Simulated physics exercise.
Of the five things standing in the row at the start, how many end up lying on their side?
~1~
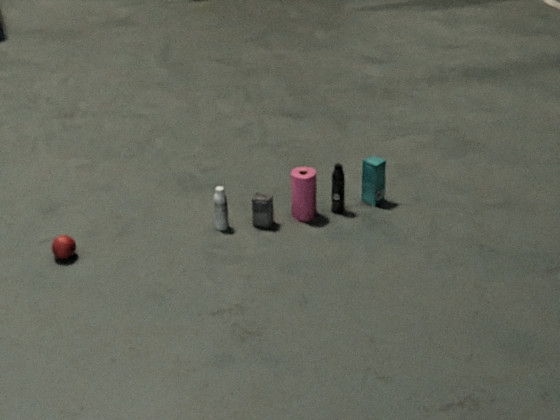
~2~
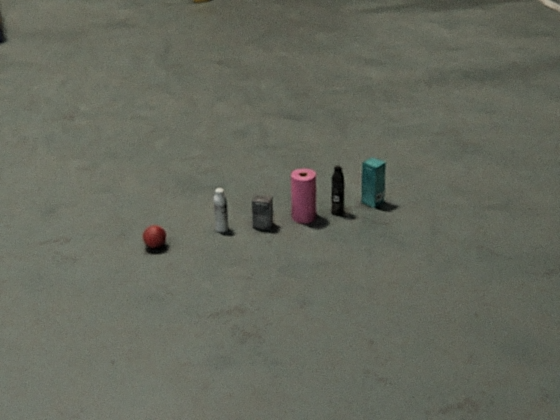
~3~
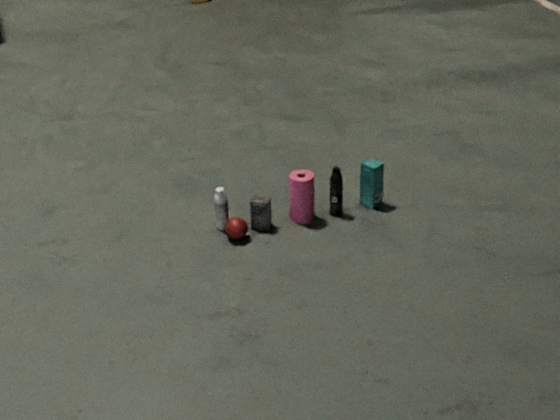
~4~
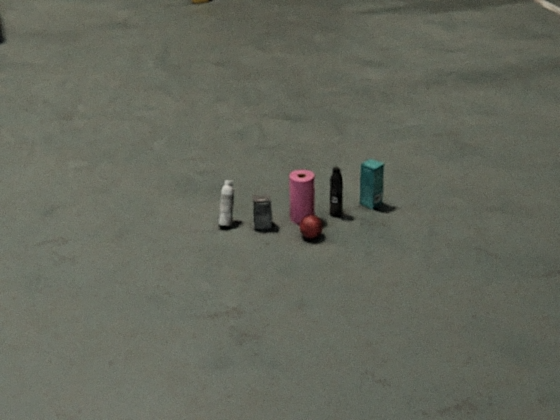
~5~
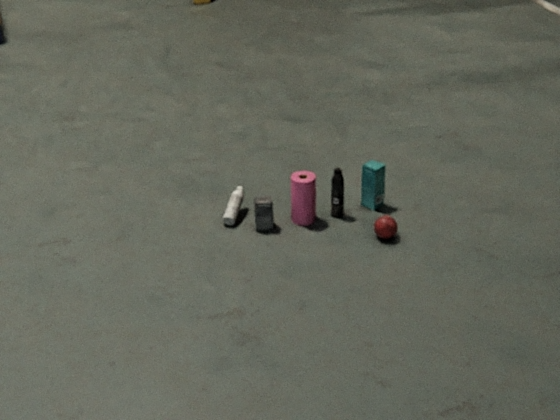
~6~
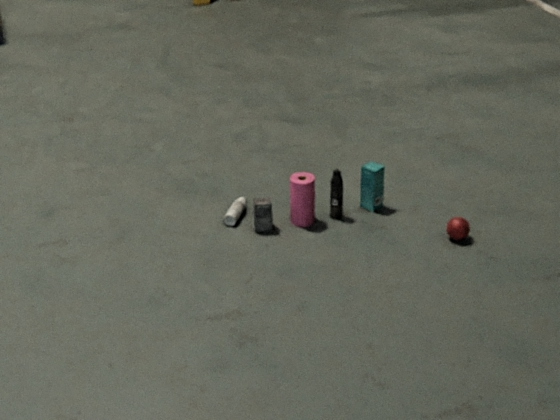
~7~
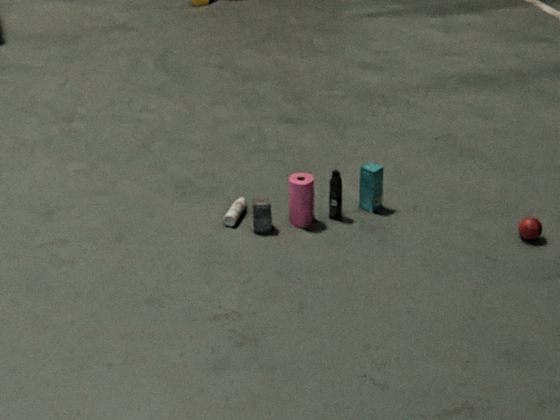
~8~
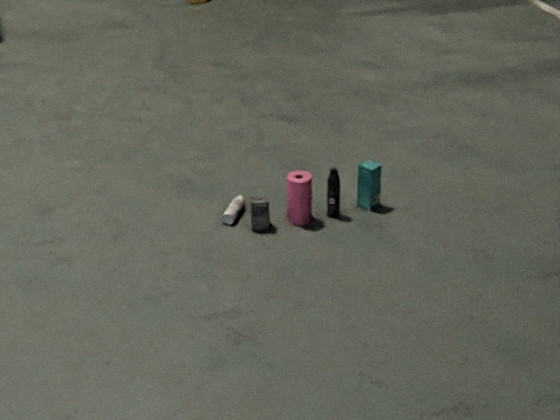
One of them, the white bottle, ends up lying on its side.
